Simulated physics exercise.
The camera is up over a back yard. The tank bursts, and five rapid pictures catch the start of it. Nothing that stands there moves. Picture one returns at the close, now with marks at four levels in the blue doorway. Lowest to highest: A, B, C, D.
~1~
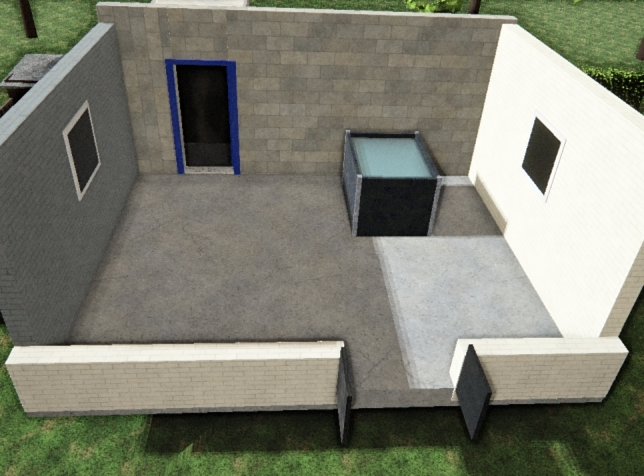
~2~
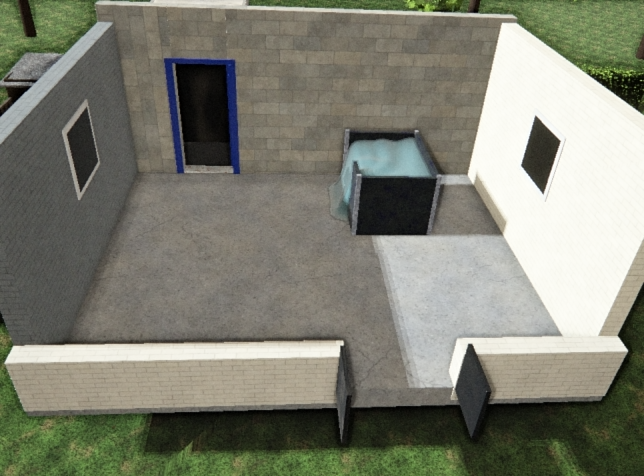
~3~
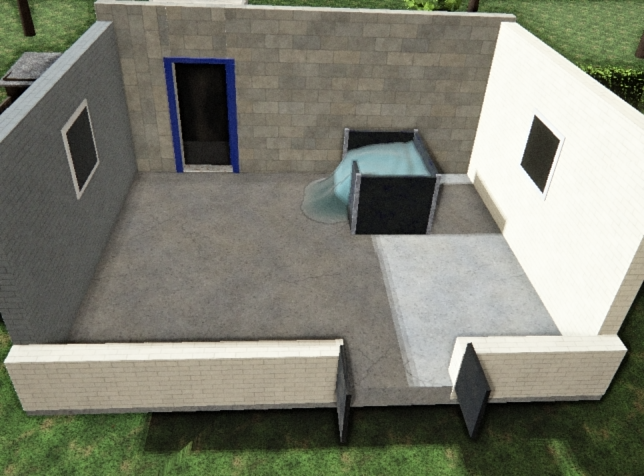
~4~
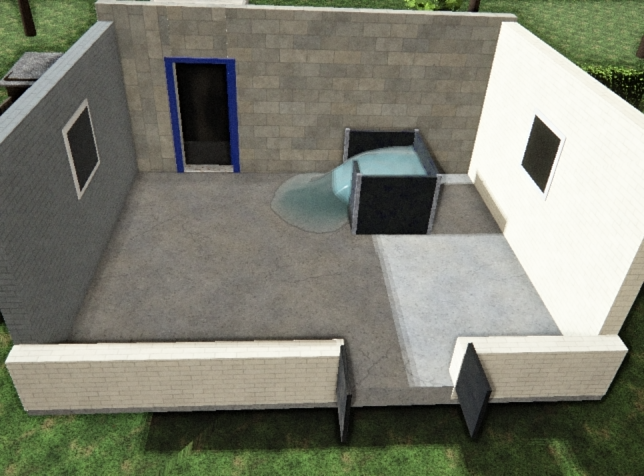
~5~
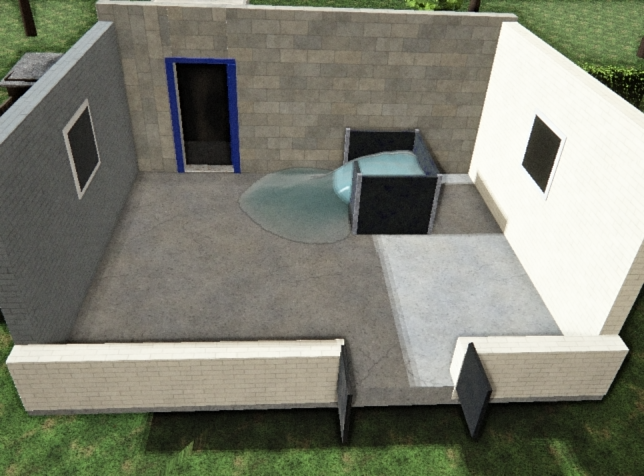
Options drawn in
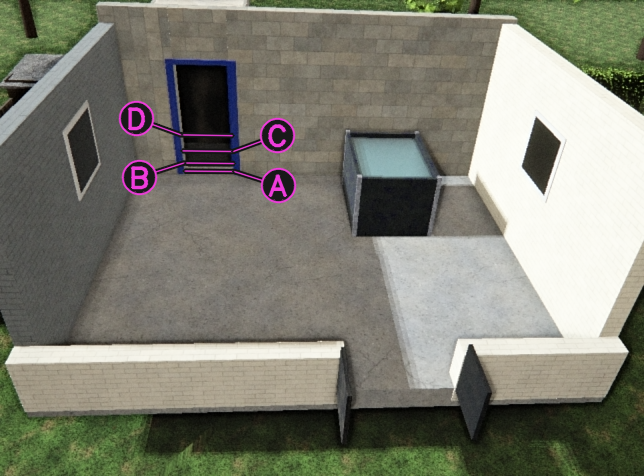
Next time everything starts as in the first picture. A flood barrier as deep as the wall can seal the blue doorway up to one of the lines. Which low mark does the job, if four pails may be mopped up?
Take B.
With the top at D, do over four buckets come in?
No.
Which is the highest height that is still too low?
The answer is A.
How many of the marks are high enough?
Three of the four.
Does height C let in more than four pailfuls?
No, that is safe.
On the marked copy, A at (209, 171); B at (209, 163); C at (208, 151); D at (206, 135); from the bottom up A, B, C, D.
With A, about 13 bucketfuls get in.
With B, a splash gets over, under a bucket.
With C, nothing gets over.
With D, nothing gets over.
